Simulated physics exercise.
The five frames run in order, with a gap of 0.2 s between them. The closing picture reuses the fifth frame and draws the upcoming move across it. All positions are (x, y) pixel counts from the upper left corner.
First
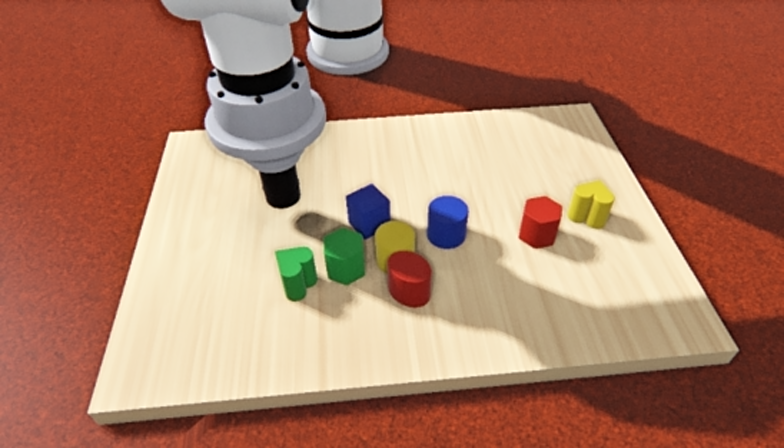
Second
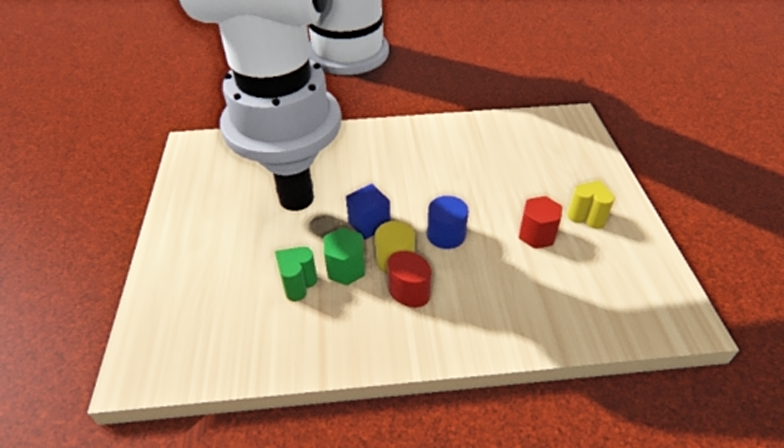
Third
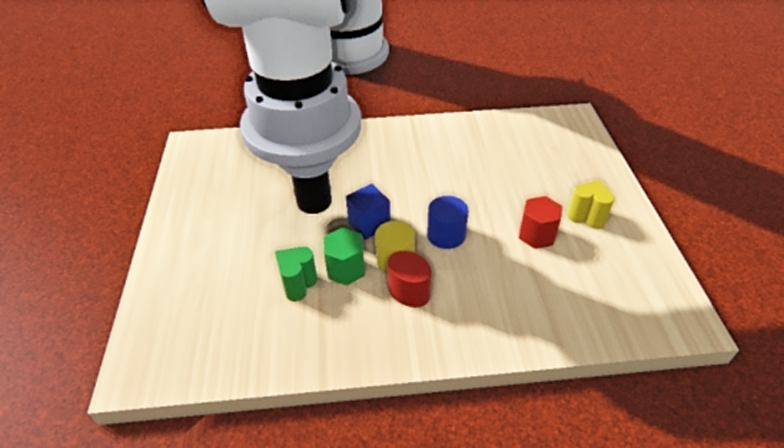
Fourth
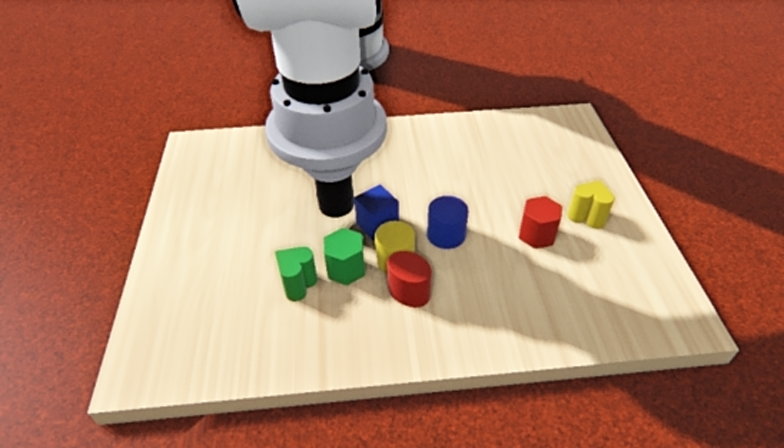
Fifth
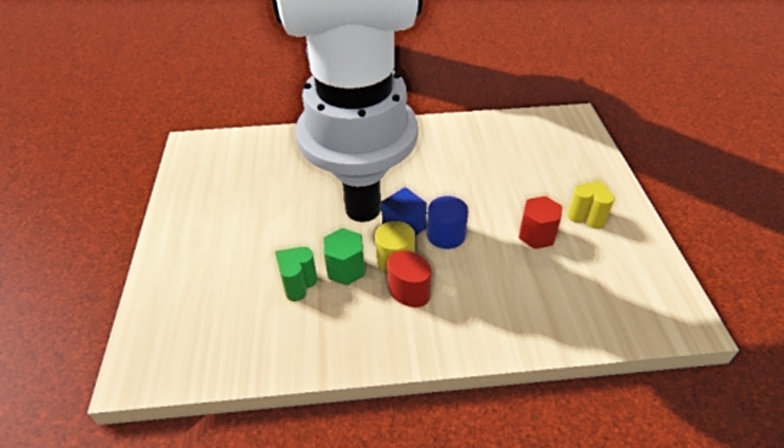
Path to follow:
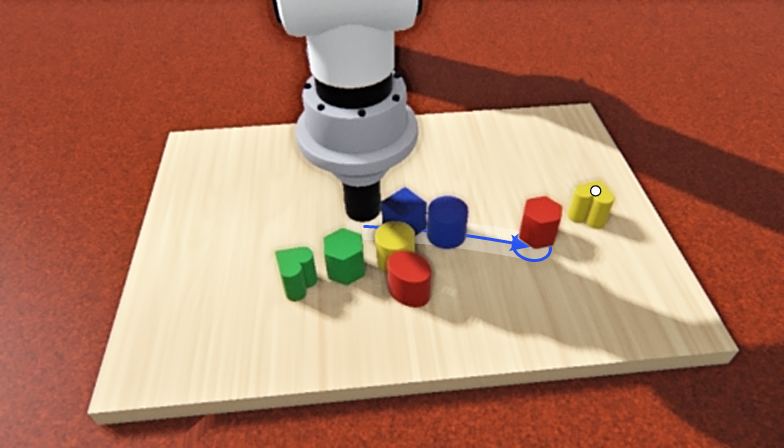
In the video, a robot arm with a black cylindrical tip moves right across a wooden board holding green, yellow, red and blue blocks, then pushes the dark blue block rightward toward the blue round block.
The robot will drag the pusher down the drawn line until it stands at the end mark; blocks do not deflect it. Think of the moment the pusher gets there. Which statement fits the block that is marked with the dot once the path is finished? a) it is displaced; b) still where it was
It's a.
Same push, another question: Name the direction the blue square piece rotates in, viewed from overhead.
It ends up turned anticlockwise.
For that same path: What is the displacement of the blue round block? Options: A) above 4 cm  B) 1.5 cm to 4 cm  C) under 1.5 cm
I'll go with A - above 4 cm.
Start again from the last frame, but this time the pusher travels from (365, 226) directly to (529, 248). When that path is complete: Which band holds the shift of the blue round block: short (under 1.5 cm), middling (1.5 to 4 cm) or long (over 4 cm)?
I reckon it covers more than 4 cm.
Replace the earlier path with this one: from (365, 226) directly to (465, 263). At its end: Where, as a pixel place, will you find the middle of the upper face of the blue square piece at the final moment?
Its top face will be centred at roughly (444, 200).
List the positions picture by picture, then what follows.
In the first picture, lower end of the pusher at (284, 198), tops of blocks, blue square piece at (368, 198), blue round block at (448, 208), red hexagon at (544, 209), yellow heart block at (596, 191).
In the second picture, pusher at (297, 200), blocks as before.
In the third picture, pusher at (315, 203), blocks as before.
In the fourth picture, pusher at (337, 206), blue square piece at (376, 199).
In the fifth picture, pusher at (363, 211), blue square piece at (404, 201), blue round block at (448, 208), red hexagon at (544, 209), yellow heart block at (596, 191).
The drawn path runs from (365, 226) through (419, 230) and (475, 237) to (532, 246); the dot is on the yellow heart block.
The first path, step by step. One third of the way, pusher at (420, 215); blue square piece at (454, 192), turned 50° anticlockwise; blue round block at (492, 209).
Two thirds of the way, pusher at (477, 221); blue square piece at (478, 185), turned 110° anticlockwise; blue round block at (519, 212); red hexagon at (558, 209), turned 15° anticlockwise.
At the end, pusher at (536, 231); blue square piece at (479, 184), turned 115° anticlockwise; blue round block at (580, 224); red hexagon at (612, 209), turned 70° anticlockwise; yellow heart block at (604, 188), turned 25° anticlockwise.
